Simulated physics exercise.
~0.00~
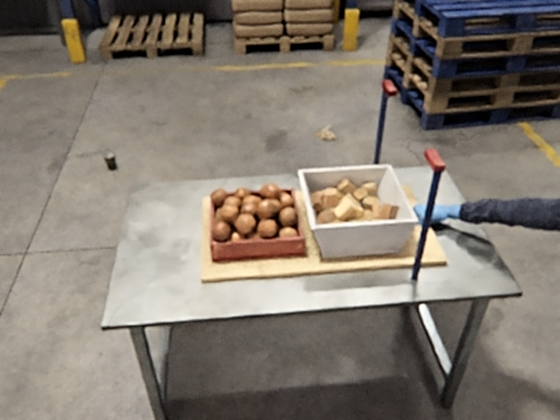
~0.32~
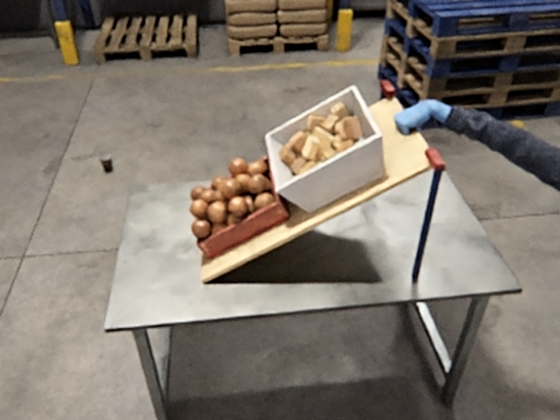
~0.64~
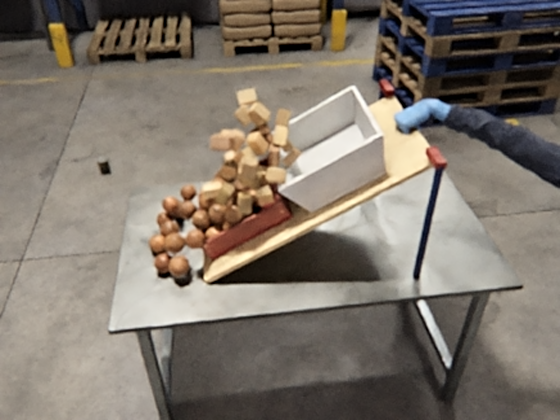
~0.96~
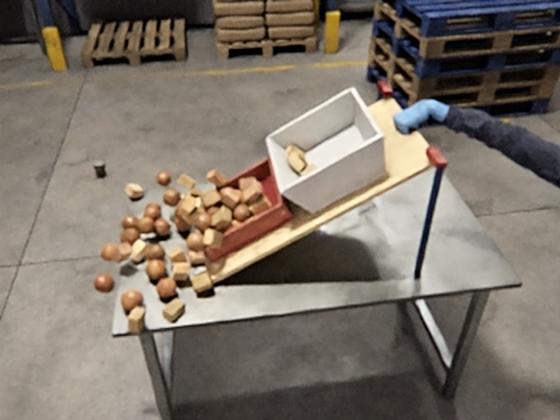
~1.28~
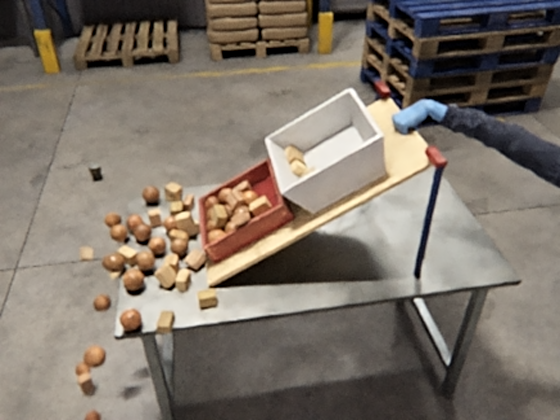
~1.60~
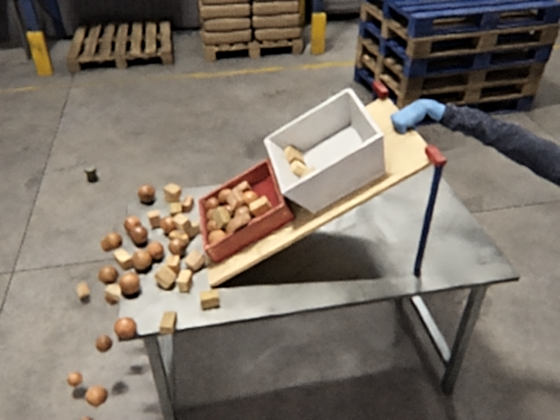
Onions and wooden blocks spill left off a board that a gloved hand jerks up.
